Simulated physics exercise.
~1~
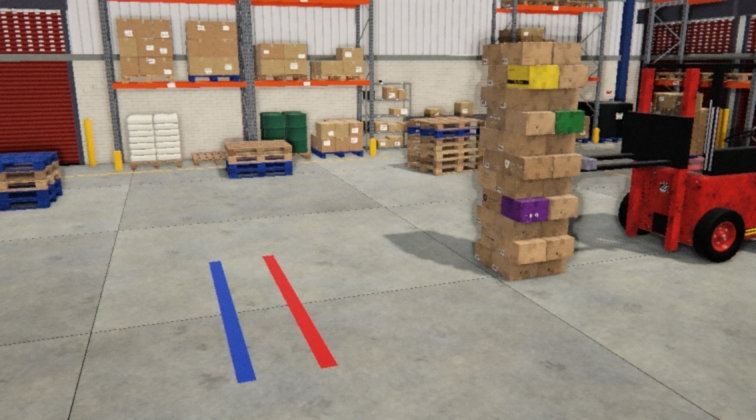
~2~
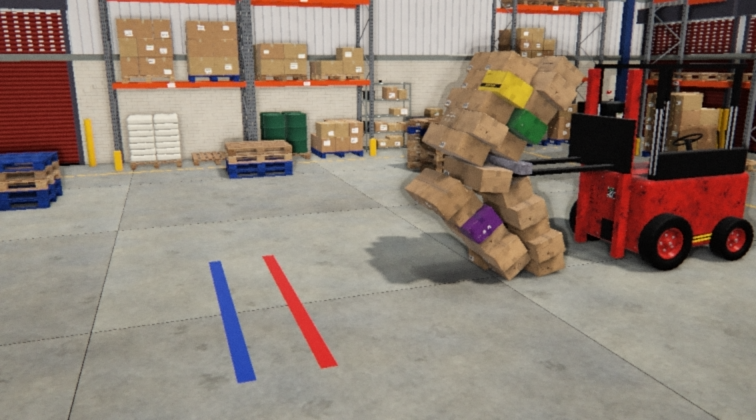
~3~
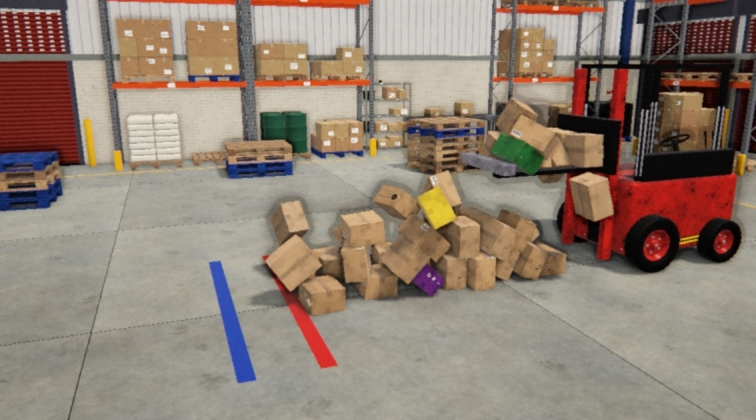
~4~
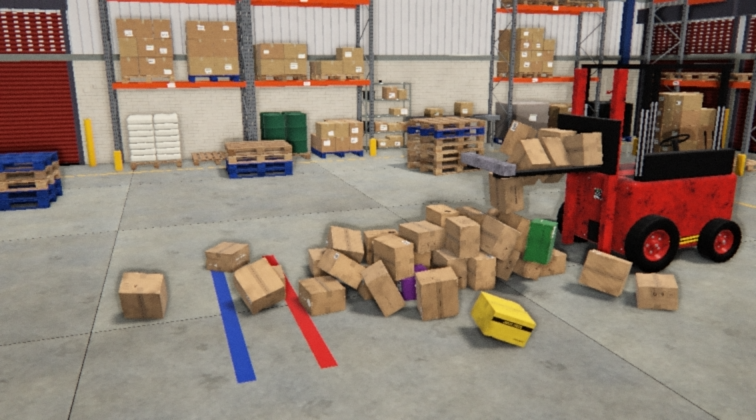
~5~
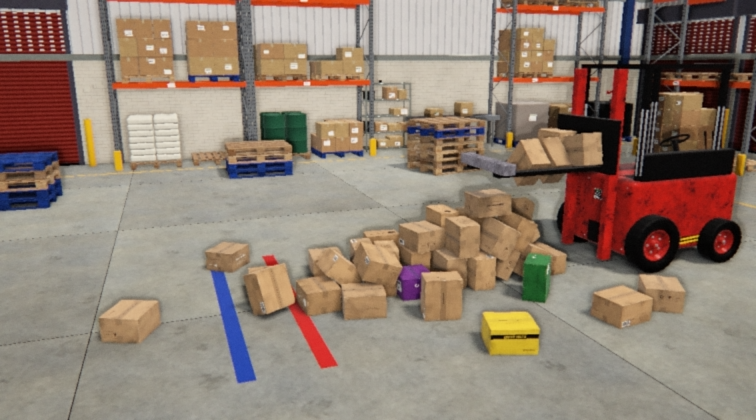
A tall carton stack topples left as a red forklift's beam drives in, scattering boxes.
